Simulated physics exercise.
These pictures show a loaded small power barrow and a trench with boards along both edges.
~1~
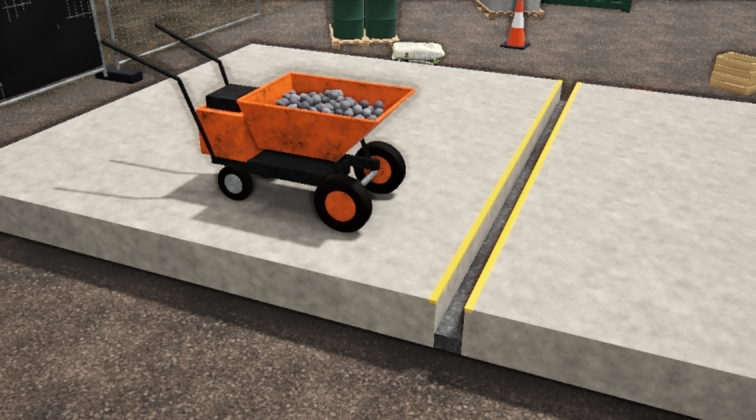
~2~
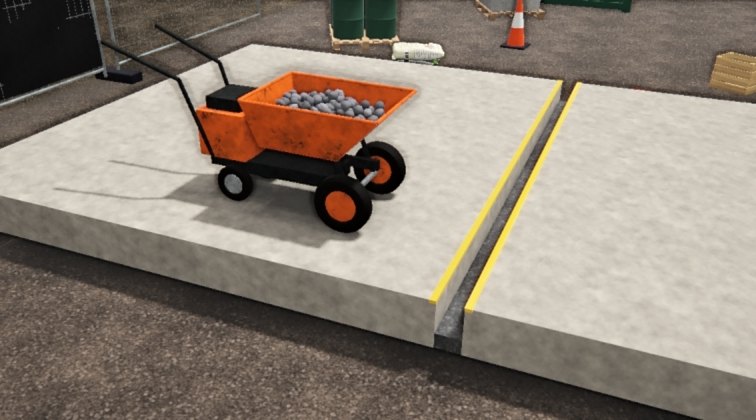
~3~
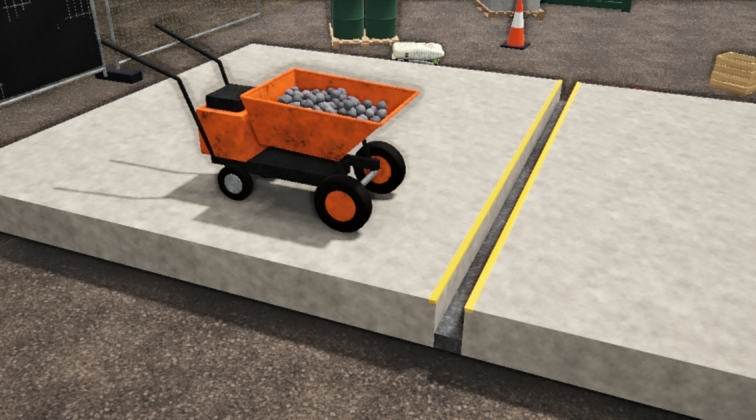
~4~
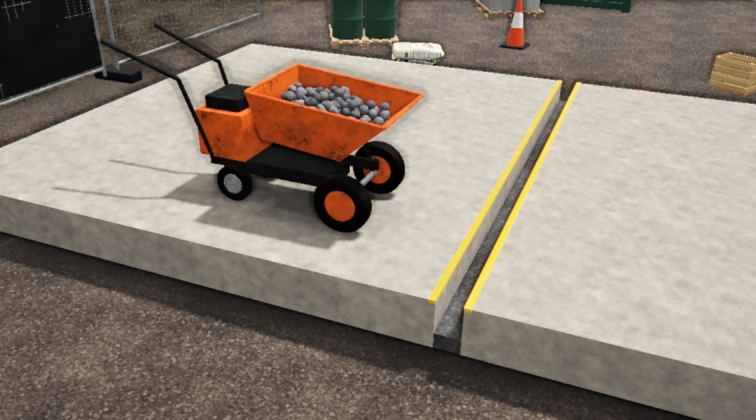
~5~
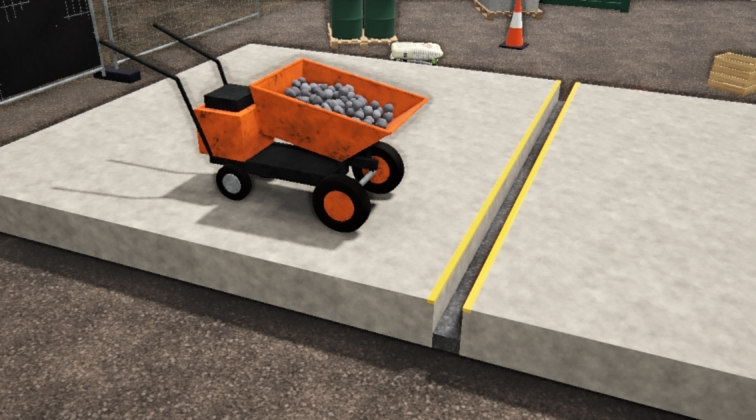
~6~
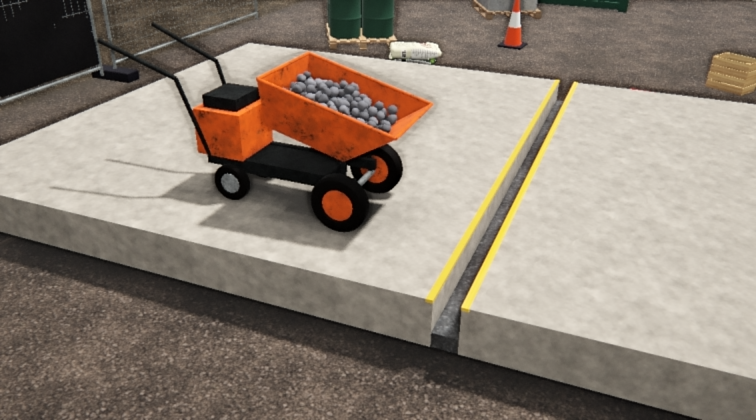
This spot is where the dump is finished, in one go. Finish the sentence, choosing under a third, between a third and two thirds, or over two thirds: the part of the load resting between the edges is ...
The part between the edges is between a third and two thirds of the load.
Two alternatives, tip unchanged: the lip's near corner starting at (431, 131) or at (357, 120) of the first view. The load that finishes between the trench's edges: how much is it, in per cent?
You'd get 0 in a hundred the first time and 50 in a hundred the second.
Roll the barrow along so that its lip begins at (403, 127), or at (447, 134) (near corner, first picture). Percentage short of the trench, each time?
The first position yields around 0 per cent; the second yields around 0 per cent.
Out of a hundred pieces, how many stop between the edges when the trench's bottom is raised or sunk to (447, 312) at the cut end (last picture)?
About 30 percent.
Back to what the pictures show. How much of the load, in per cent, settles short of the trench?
It works out to close to 20 per cent.
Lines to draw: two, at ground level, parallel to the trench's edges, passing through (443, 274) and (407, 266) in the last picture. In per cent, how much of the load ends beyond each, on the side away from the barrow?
80 % and 90 %.
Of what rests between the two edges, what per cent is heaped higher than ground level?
25 per cent or so.
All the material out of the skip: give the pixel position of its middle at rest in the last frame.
The centre comes to rest close to (485, 232).
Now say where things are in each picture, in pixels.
In the first picture, lip of the skip at (376, 123), level; top of the load at (319, 109), round cobbles; first edge of the trench at (448, 274); far edge at (482, 282), the trench under half as wide as the skip, and about as deep as wide.
In the second picture, lip of the skip at (377, 124), level; top of the load at (320, 109).
In the third picture, lip of the skip at (380, 125), tipped barely; top of the load at (322, 108).
In the fourth picture, lip of the skip at (384, 129), tipped a little; top of the load at (309, 102).
In the fifth picture, lip of the skip at (390, 133), tipped a little; top of the load at (313, 99).
In the sixth picture, lip of the skip at (396, 139), tipped clearly; top of the load at (312, 92); first edge of the trench at (444, 274); far edge at (478, 281).
Soon, skip tipped steeply; all in the skip.
A while on, skip tipped steeply; about two thirds in the skip; a small part short of the trench; about a quarter in or heaped over the trench; a stray few beyond it; a stray few falling.
Towards the end, skip tipped right over; a small part in the skip; about a quarter short of the trench; about half in or heaped over the trench; about a quarter beyond it.
Finally, skip tipped right over; a small part in the skip; about a quarter short of the trench; about half in or heaped over the trench; about a quarter beyond it.
